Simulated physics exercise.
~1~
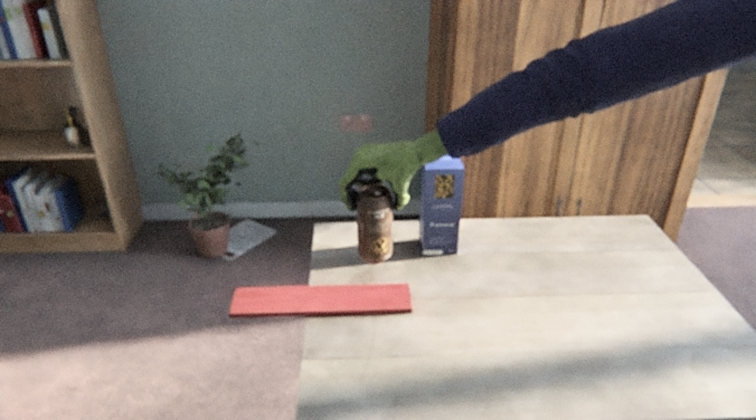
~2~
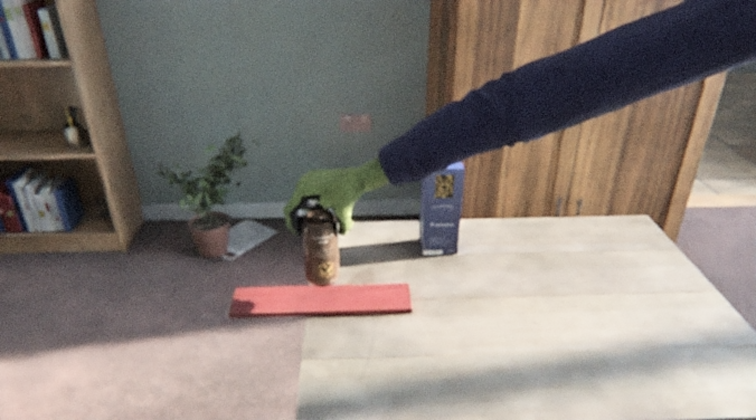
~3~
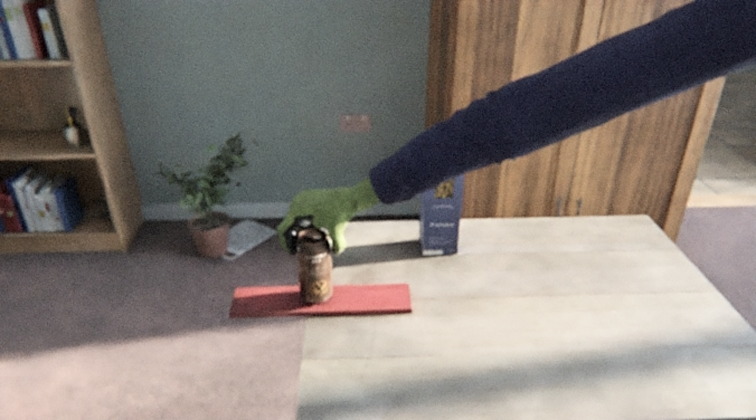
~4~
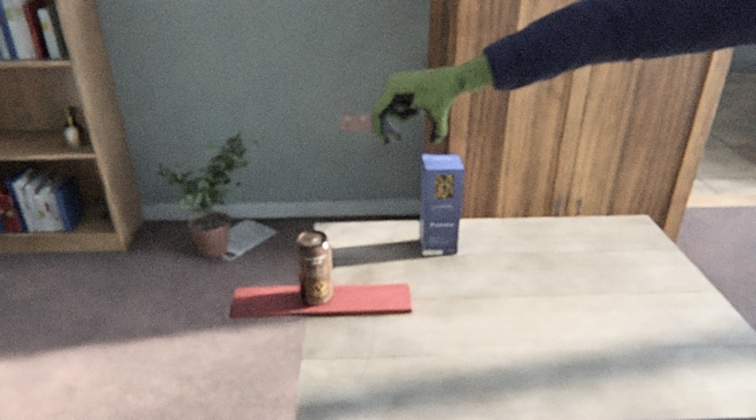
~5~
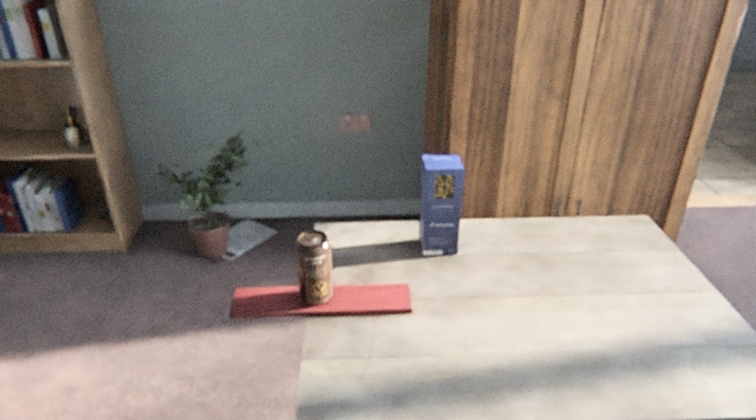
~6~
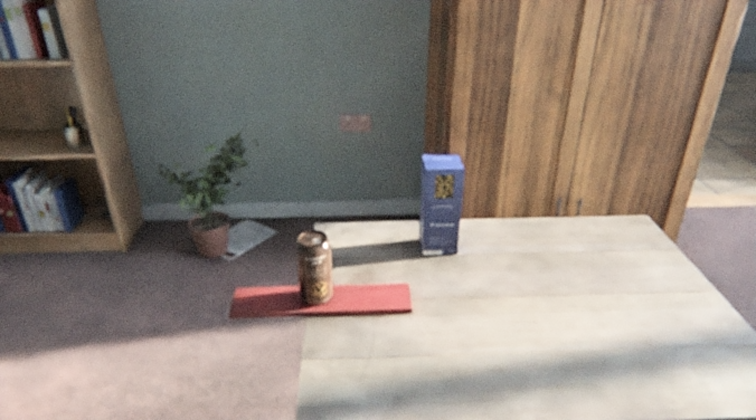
In a room with a bookshelf, a potted plant and a wooden cabinet, a pale table holds a blue carton and a red board that juts out past its left edge. A green-gloved hand in a dark sleeve grips a brown can beside the carton. The hand carries the can left, over the board, then lowers it upright onto the board near the table's edge. It lets go, draws back up to the right and leaves the view. The can stays standing, the board holds still beneath it, and the carton remains in its place.
